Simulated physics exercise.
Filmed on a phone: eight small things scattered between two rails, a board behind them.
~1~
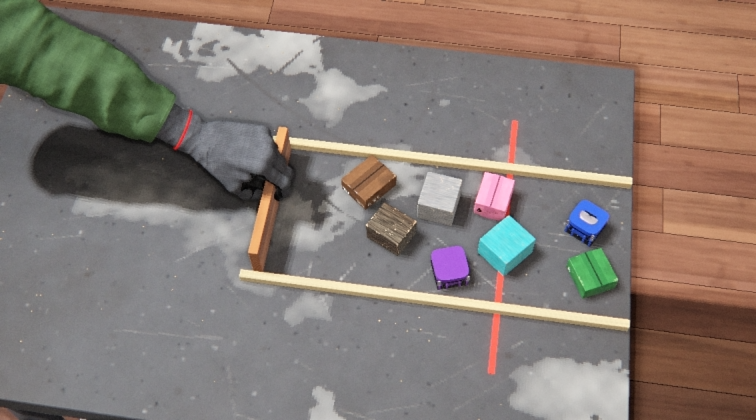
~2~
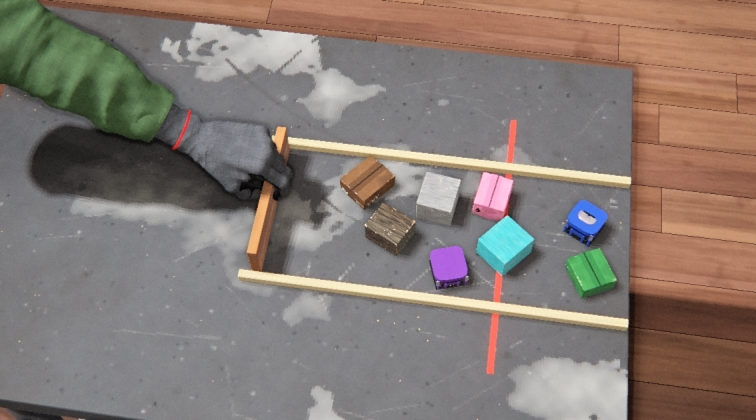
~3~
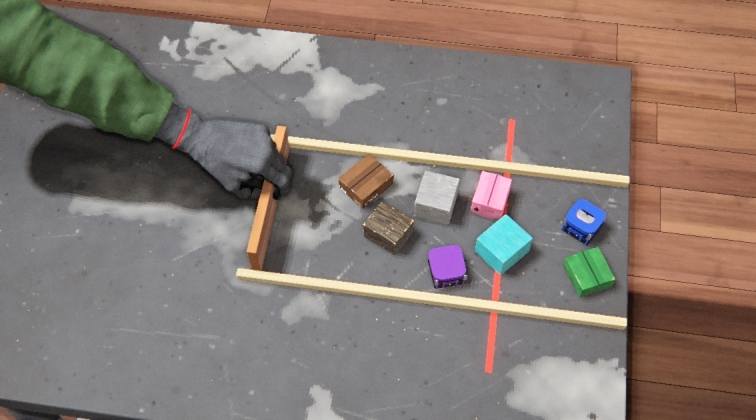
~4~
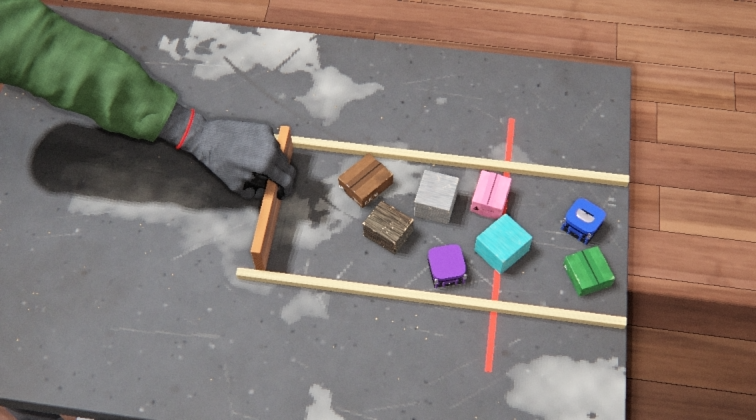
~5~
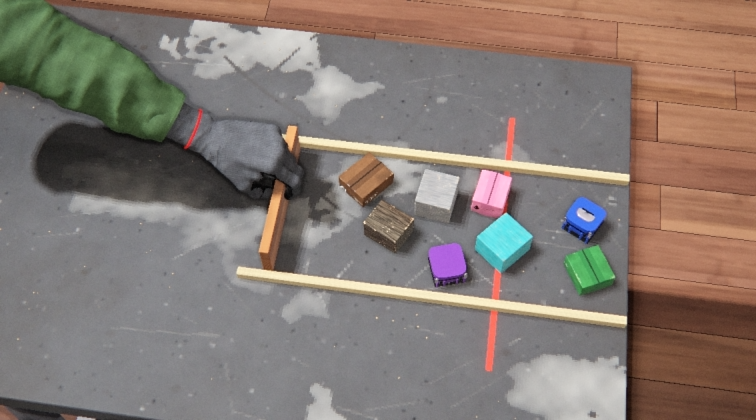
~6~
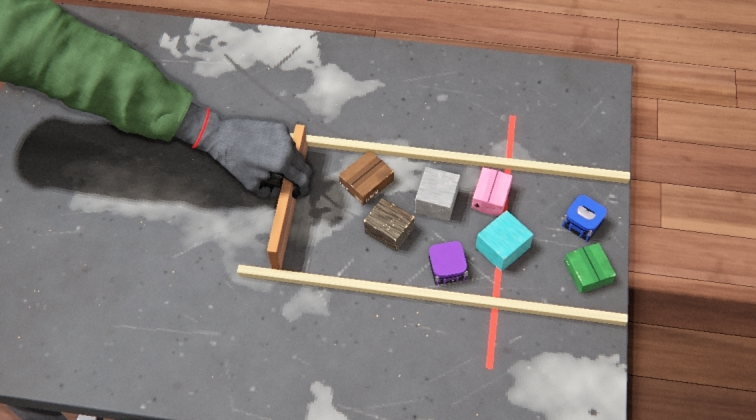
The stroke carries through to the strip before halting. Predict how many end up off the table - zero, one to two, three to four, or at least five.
Zero end up off the table.
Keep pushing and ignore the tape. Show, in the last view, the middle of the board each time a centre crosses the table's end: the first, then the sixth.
First about (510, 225), next about (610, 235).
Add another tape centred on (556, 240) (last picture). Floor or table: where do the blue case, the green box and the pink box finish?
The blue case topples down; the green box topples down; the pink box topples down.
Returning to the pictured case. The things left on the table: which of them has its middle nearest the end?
Result - the blue case.
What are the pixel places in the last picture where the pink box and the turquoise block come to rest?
The pink box ends up near (595, 216), and the turquoise block near (566, 259).
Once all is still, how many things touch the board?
Well, it touches 3.
Soon after, none off yet; green box at rest near (590, 268); blue case at rest near (584, 218); turquoise block at rest near (504, 241).
After that, none off yet; green box at rest near (590, 268); blue case displaced a little near (598, 222); turquoise block displaced about its own width near (540, 251).
In the end, the number that fall off is zero.
